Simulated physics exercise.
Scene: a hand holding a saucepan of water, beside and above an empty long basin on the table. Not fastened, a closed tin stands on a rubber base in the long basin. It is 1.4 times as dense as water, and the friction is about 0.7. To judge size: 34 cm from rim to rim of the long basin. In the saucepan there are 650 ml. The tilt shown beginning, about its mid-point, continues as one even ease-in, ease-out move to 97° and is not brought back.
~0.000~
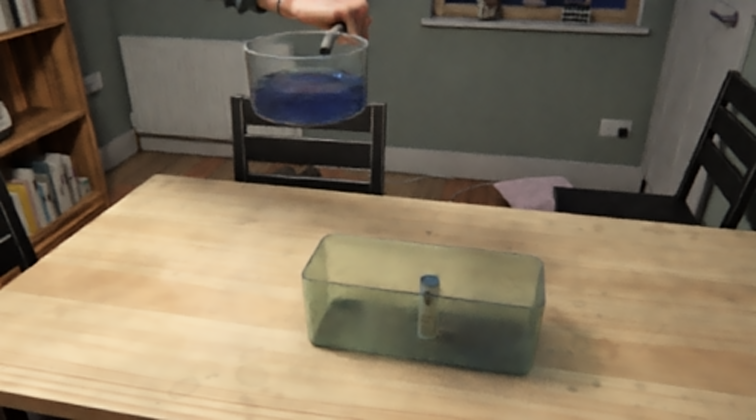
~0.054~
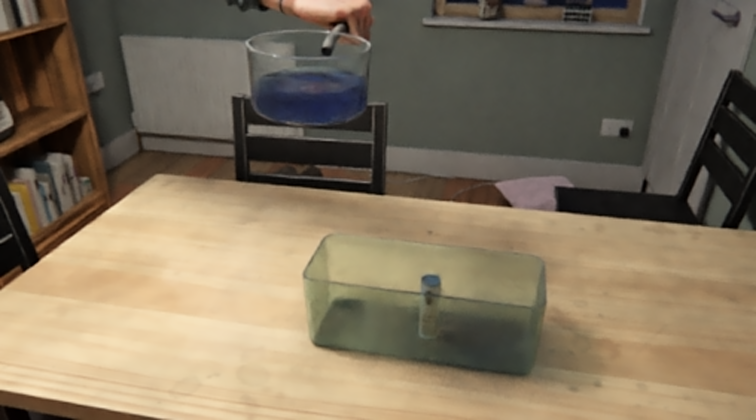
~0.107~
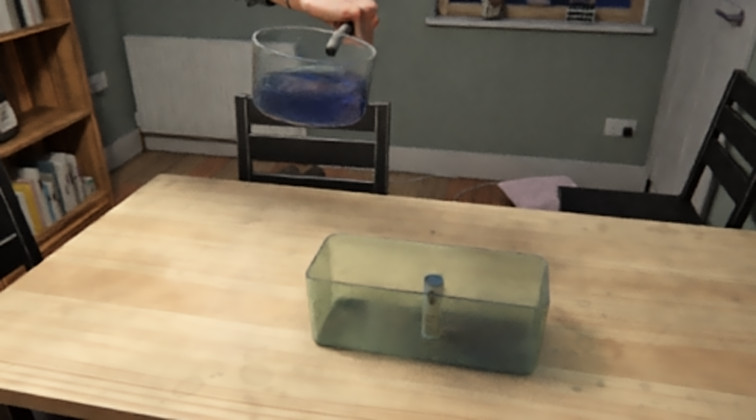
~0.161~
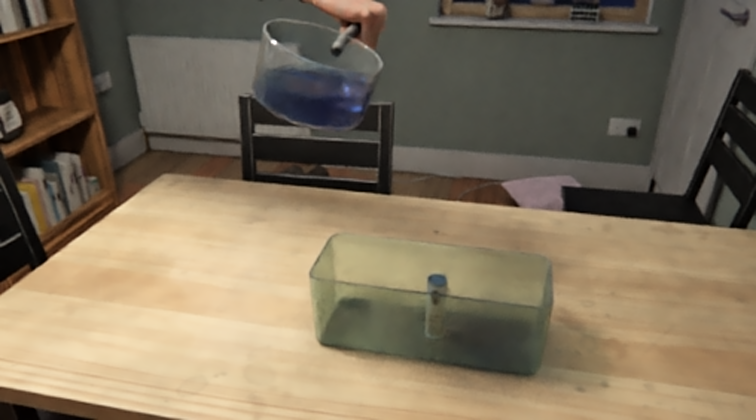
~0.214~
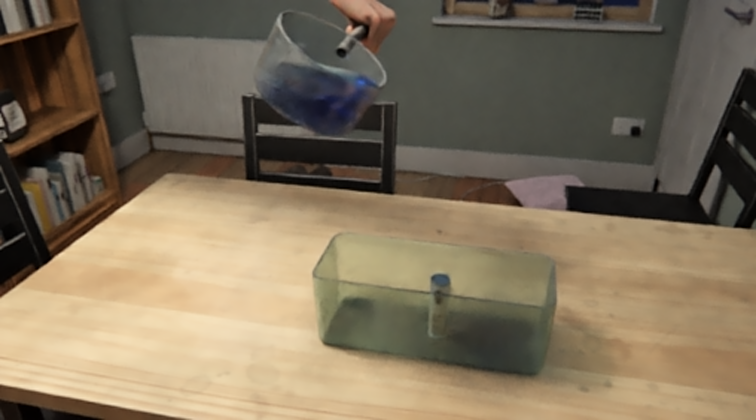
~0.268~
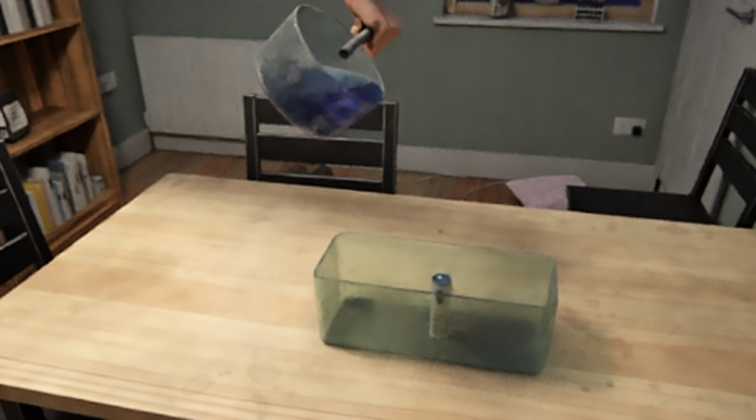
A glass saucepan of blue water, held by a hand above a wooden table, tilted slowly and then more steeply to the right, behind a long clear basin with a small tin standing inside.
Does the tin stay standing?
Tipped over.
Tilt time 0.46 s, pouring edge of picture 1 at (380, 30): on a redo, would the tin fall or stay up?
Result: Tin tipped over.
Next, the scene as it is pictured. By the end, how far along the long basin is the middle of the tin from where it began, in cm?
Shift of tin centre: Approx. 8.0 cm.
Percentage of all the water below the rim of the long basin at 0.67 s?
About 64 %.
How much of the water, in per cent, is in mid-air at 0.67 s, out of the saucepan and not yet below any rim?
Near 20 percent.
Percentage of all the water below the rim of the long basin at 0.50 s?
I'd estimate some 2 percent of the liquid.
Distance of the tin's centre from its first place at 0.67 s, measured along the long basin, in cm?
I'd put it at around 1 centimetres.
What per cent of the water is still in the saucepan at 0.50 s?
Close to 34 in a hundred.
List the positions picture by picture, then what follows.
In the first frame, tilt 0°; pouring edge (366, 48); surface from (258, 77) to (365, 83); the long basin's rim runs from (313, 256) to (543, 283); the tin's top is at (430, 283).
In the second frame, tilt 2°; pouring edge (368, 51); surface from (259, 76) to (366, 83).
In the third frame, tilt 9°; pouring edge (374, 58); surface from (260, 75) to (368, 84).
In the fourth frame, tilt 20°; pouring edge (380, 70); surface from (261, 72) to (372, 86).
In the fifth frame, tilt 33°; pouring edge (383, 85); surface from (263, 64) to (377, 88).
In the sixth frame, tilt 48°; pouring edge (381, 101); surface from (268, 56) to (381, 92).
Then, 0.50 s in, the tilt is 96° and 34 per cent is still to pour; the tin stands where it began.
Then, 0.67 s in, the tilt is 97° and 16 per cent is still to pour; the tin stands 1 cm from where it began.
Then, 0.85 s in, the tilt is 97° and 5 per cent is still to pour; the tin leans 22°.
Then, 1.04 s in, the tilt is 97° and 1 per cent is still to pour; the tin lies on its side.
Finally, the tin lies on its side.
